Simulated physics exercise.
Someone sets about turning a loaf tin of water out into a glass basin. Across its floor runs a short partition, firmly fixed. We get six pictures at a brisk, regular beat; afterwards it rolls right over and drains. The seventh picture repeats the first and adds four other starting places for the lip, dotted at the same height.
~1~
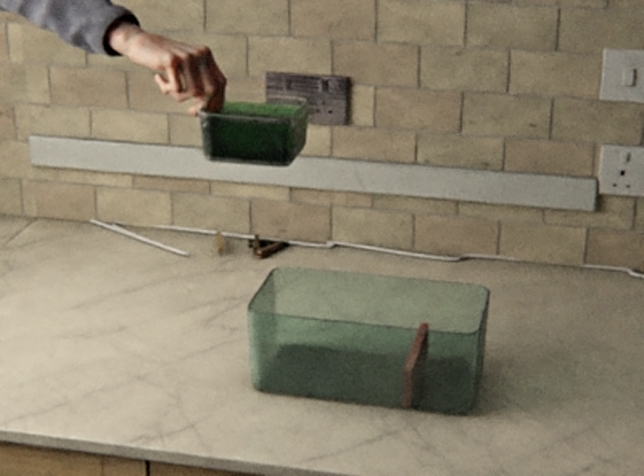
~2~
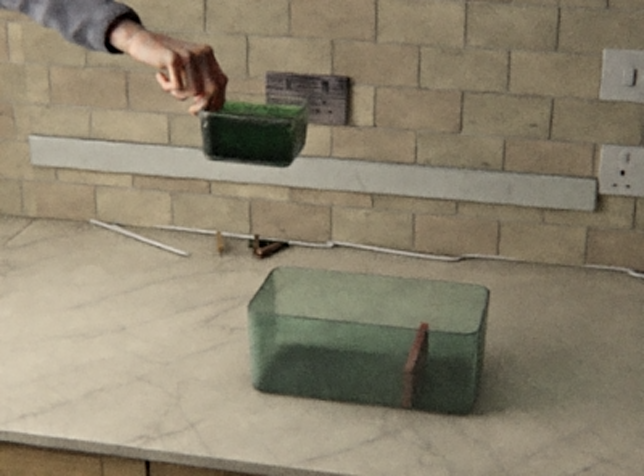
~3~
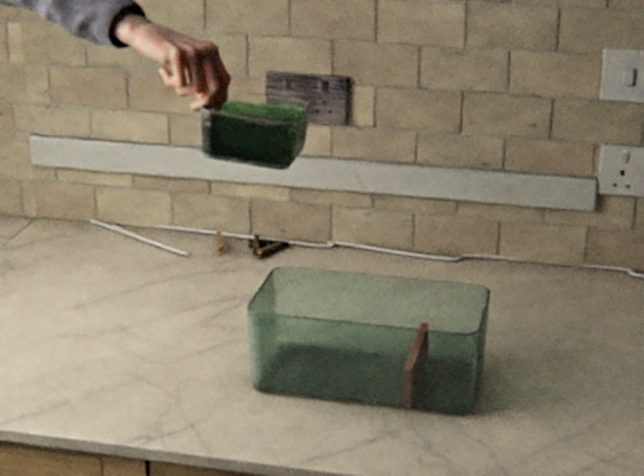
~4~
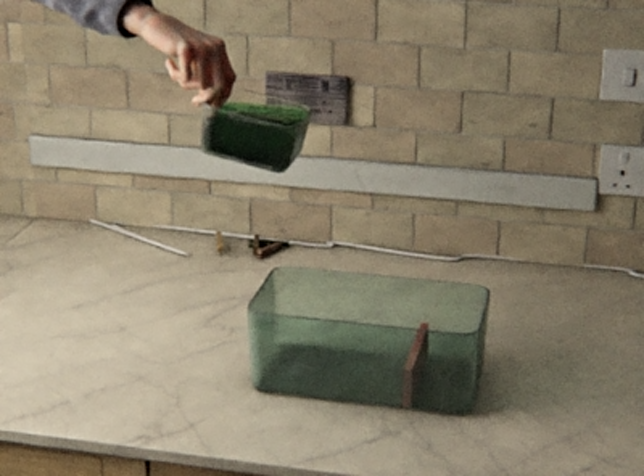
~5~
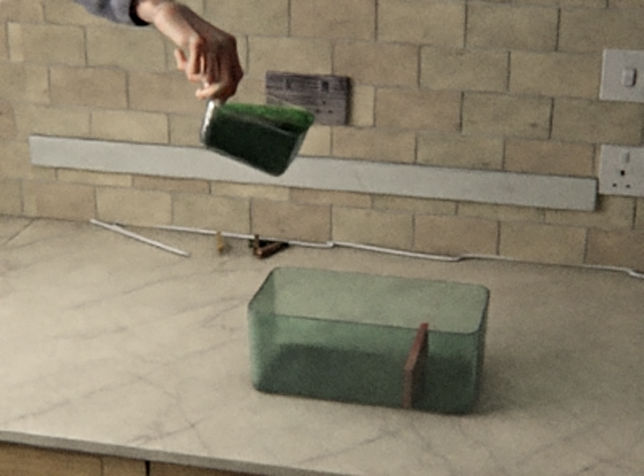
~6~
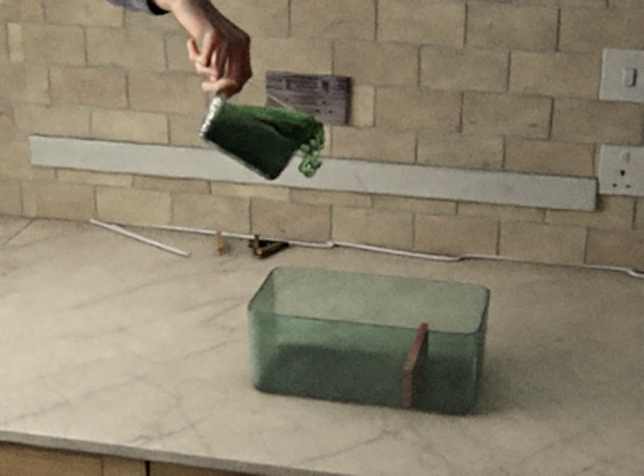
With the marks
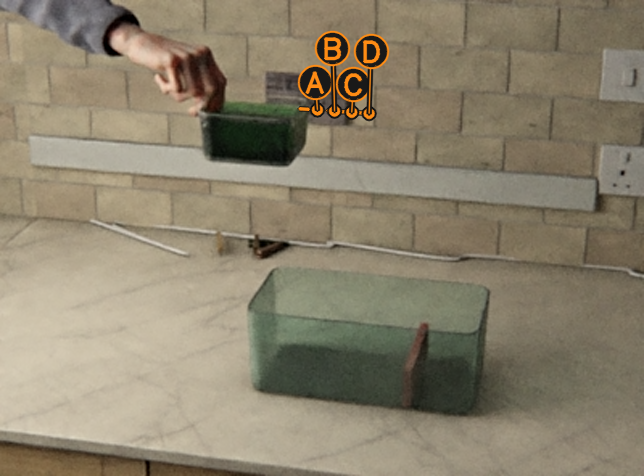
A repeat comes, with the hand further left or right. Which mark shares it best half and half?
C beats the others.
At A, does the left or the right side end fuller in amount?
The left side.
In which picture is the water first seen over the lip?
Picture 5.
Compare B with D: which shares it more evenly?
D it is.
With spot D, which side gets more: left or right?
More ends on the right.
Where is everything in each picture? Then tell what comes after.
Upright, lip at (300, 108); basin from (252, 386) to (473, 412); top of the wall at (417, 345); nothing has left yet, in the first frame.
Upright, lip at (300, 109); nothing has left yet, in the second frame.
Tipped about 5°, lip at (302, 112); nothing has left yet, in the third frame.
Tipped about 11°, lip at (303, 117); nothing has left yet, in the fourth frame.
Tipped about 19°, lip at (305, 124); water is over the lip, down to (309, 126), in the fifth frame.
Tipped about 28°, lip at (306, 133); water is over the lip, down to (312, 172), in the sixth frame.
On the marked copy, A at (317, 109); B at (334, 111); C at (351, 112); D at (369, 113).
Choosing A, about 96 % ends left of the wall and 3 % right of it.
Choosing B, about 81 % ends left of the wall and 17 % right of it.
Choosing C, about 45 % ends left of the wall and 53 % right of it.
Choosing D, about 31 % ends left of the wall and 67 % right of it.
